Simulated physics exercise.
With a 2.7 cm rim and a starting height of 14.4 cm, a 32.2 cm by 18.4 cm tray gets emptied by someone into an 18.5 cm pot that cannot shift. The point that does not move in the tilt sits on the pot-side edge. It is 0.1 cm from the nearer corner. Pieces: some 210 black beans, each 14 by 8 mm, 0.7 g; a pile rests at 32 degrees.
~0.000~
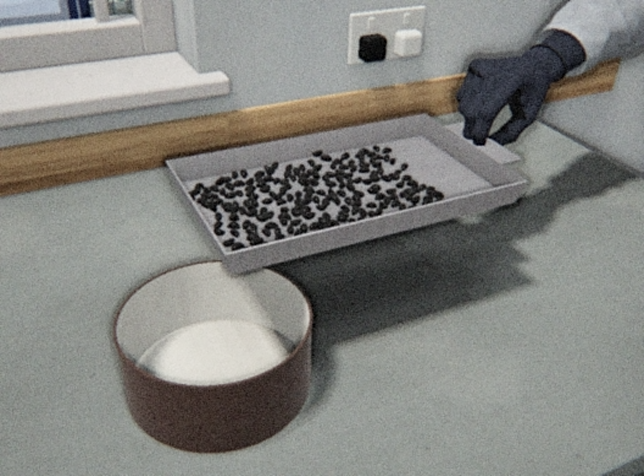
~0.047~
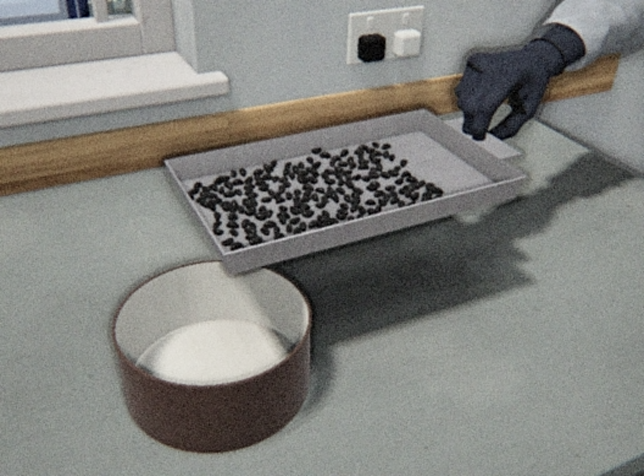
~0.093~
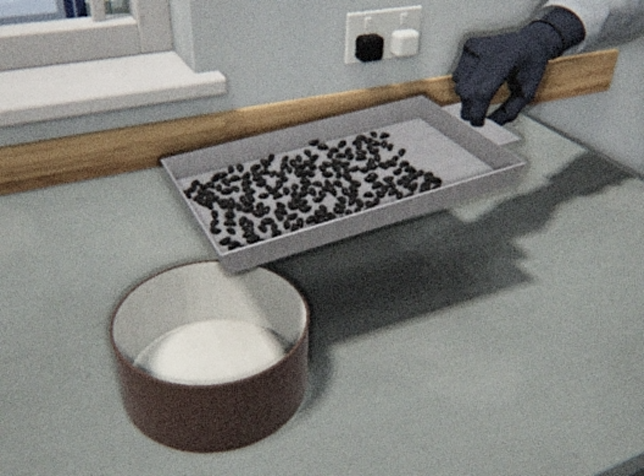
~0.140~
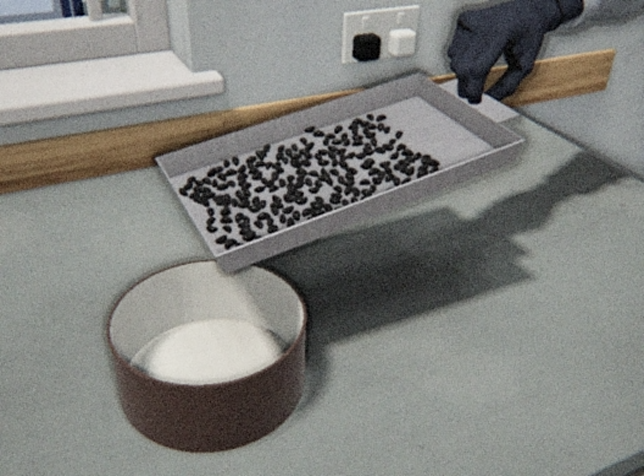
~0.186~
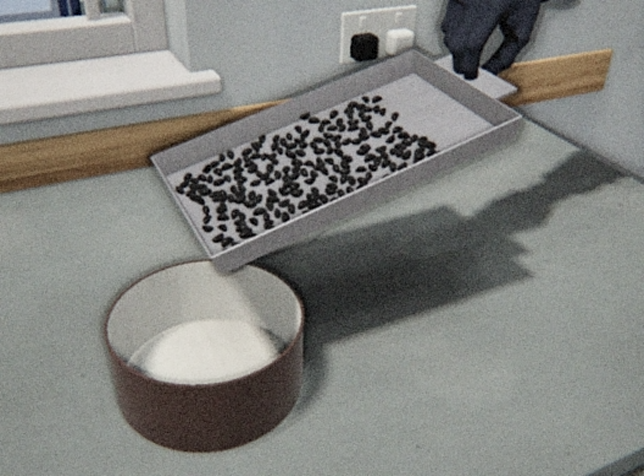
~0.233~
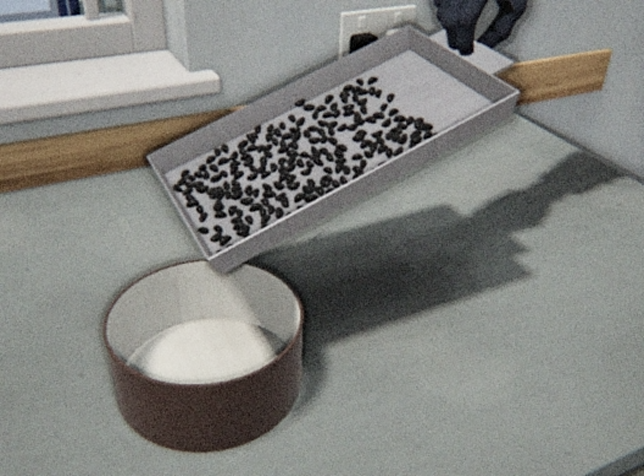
In the video, a dark-gloved hand holds the right end of a gray tray of scattered black beans above a grayish counter, then raises that end steadily, tilting the tray down toward a brown pot at the left.
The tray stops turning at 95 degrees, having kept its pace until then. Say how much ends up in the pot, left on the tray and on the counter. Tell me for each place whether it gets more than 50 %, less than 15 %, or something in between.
At the end, pot: The amount should be over half; tray: The amount should be small; counter: The amount should be moderate.
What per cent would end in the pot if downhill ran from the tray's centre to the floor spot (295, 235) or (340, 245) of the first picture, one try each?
About 90 and 60 per cent.
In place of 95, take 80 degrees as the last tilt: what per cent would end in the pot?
That comes out at some 50 per cent.
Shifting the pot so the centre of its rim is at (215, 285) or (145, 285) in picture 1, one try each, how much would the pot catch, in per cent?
Near 60 and 80 percent, one try each.
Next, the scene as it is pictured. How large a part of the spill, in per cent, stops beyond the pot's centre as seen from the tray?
It comes to near 100 percent.
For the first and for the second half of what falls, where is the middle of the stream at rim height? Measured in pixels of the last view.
It passes about (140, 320) first and (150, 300) afterwards.
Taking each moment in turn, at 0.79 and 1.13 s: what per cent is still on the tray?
In turn: 70, 15.
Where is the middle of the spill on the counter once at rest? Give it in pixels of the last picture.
Around (71, 354).
After 0.57 s, tilt 56 degrees; the tray holds 100 %, the pot 0 %.
After 0.79 s, tilt 81 degrees; the tray holds 70 %, the pot 10 %.
After 1.13 s, tilt 95 degrees; the tray holds 15 %, the pot 55 %.
By 2.3 s all is still; pot 70 %, tray 0 %, counter 30 %.
